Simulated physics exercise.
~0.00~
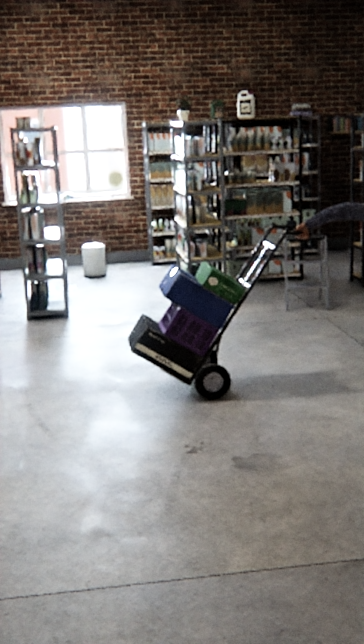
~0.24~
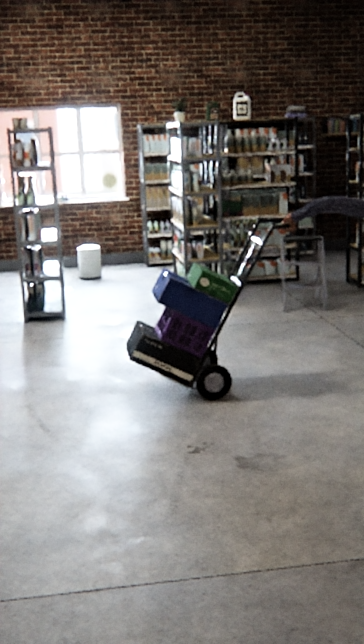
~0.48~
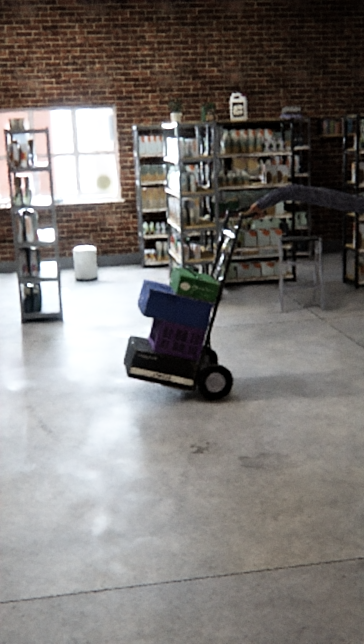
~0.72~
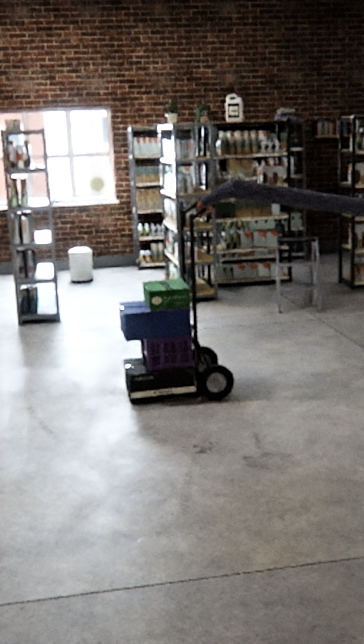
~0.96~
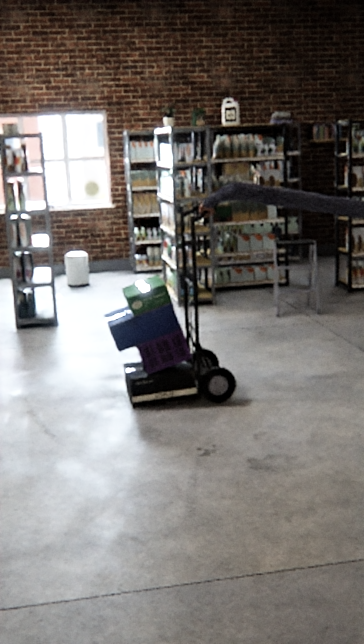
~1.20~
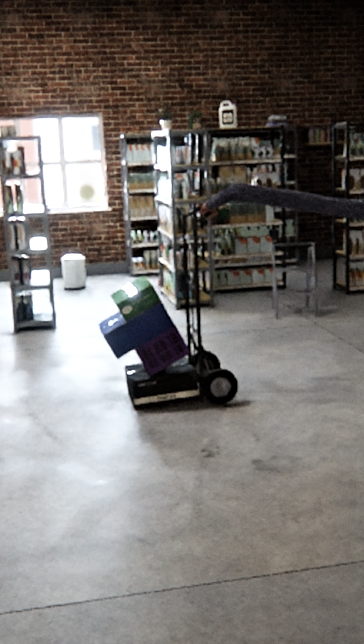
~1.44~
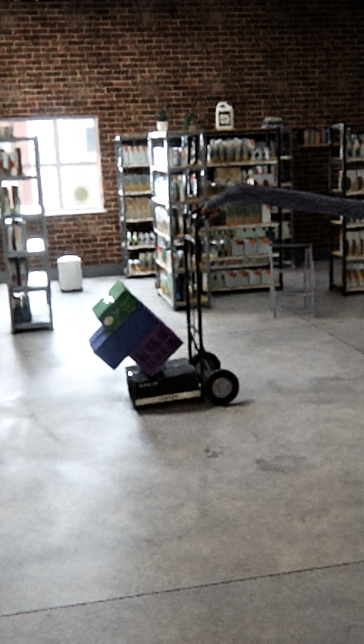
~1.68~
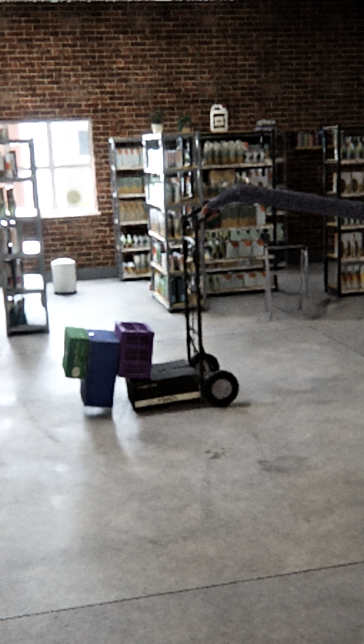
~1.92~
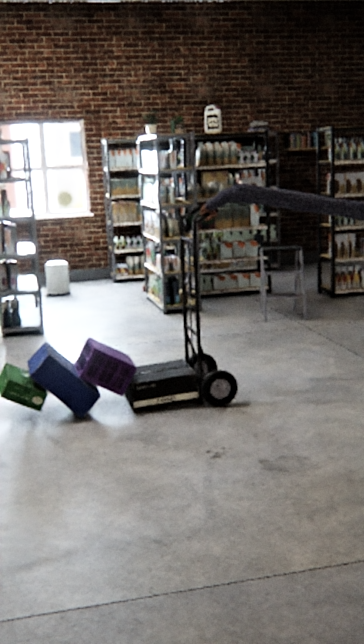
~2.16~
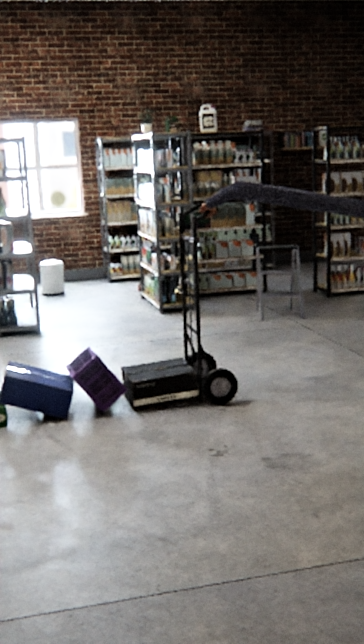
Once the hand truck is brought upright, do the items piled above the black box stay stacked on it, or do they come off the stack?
They come off the stack. The green parcel, the blue box and the purple crate all topple to the left and end up off the truck, so three items are lost from the pile.
The footage shows an arm tipping a hand truck upright in a room with shelves; the green parcel, blue box and purple crate topple left off the black box onto the floor, while the black box stays on the plate and the truck stands upright.
